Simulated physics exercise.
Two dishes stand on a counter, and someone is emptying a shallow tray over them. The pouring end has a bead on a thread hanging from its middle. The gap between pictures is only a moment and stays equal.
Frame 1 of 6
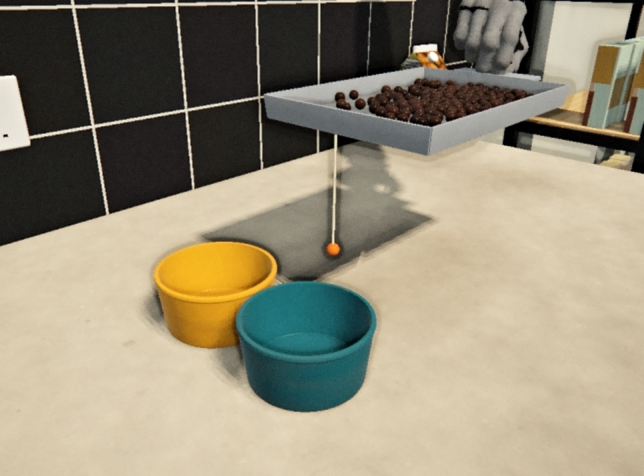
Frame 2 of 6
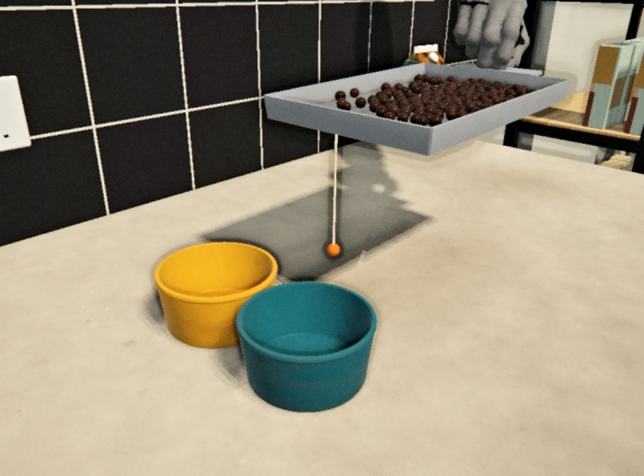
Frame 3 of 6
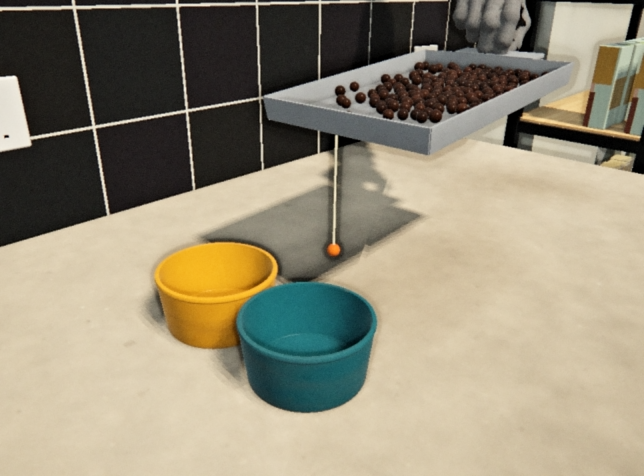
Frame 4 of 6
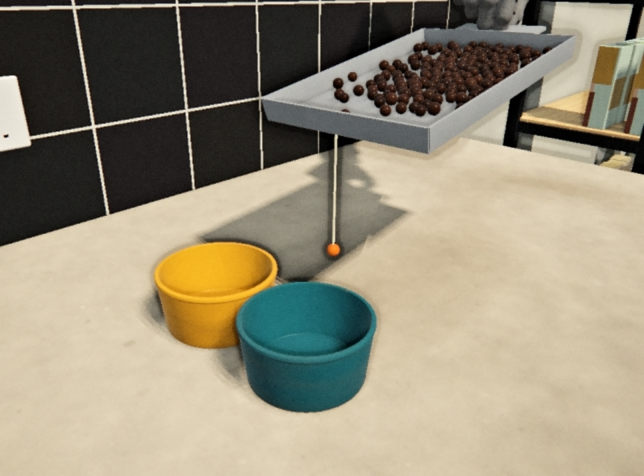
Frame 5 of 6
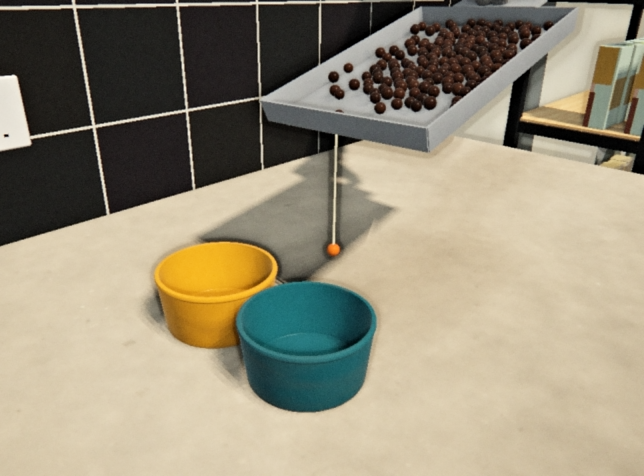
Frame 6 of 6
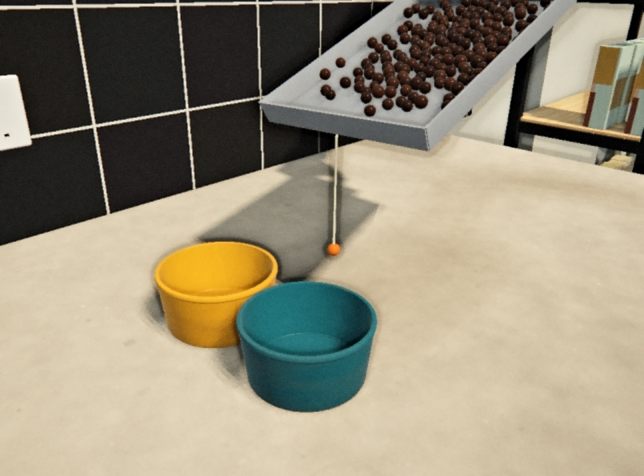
A grey tray of chocolate balls tilting steadily above a yellow dish and a teal dish, the balls starting to slide.
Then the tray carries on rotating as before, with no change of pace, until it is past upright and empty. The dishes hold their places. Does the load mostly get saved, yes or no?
Yes, most of it is saved.
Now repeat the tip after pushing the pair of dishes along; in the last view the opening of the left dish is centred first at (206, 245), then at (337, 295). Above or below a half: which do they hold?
Taking the tries in order: A major share, followed by a minor share.
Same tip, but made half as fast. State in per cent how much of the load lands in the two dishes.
Roughly 90 percent, give or take.
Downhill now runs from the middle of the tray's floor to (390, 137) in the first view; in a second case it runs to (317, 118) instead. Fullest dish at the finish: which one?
Okay, first try the right-side one, second try the left-side one.
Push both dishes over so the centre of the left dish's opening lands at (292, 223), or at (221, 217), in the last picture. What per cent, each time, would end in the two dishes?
0 %, then 10 %.
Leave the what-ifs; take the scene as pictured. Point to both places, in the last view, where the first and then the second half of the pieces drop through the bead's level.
(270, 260) first, (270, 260) later.
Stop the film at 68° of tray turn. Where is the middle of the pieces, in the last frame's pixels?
Close to (322, 111).
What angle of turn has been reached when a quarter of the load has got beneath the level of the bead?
My estimate is some 85 degrees.
Shortly afterwards, tray tipped steeply; the bulk on the tray; only a few in the right dish; a little in the left dish; near a quarter in the air.
Next, tray tipped past a quarter turn; near a quarter on the tray; near a quarter in the right dish; near a quarter in the left dish; a little outside both; near a quarter in the air.
Some moments later, tray tipped past a quarter turn; near a third in the right dish; near half in the left dish; near a quarter outside both.
In the end, tray tipped past a quarter turn; near a third in the right dish; near half in the left dish; near a quarter outside both.
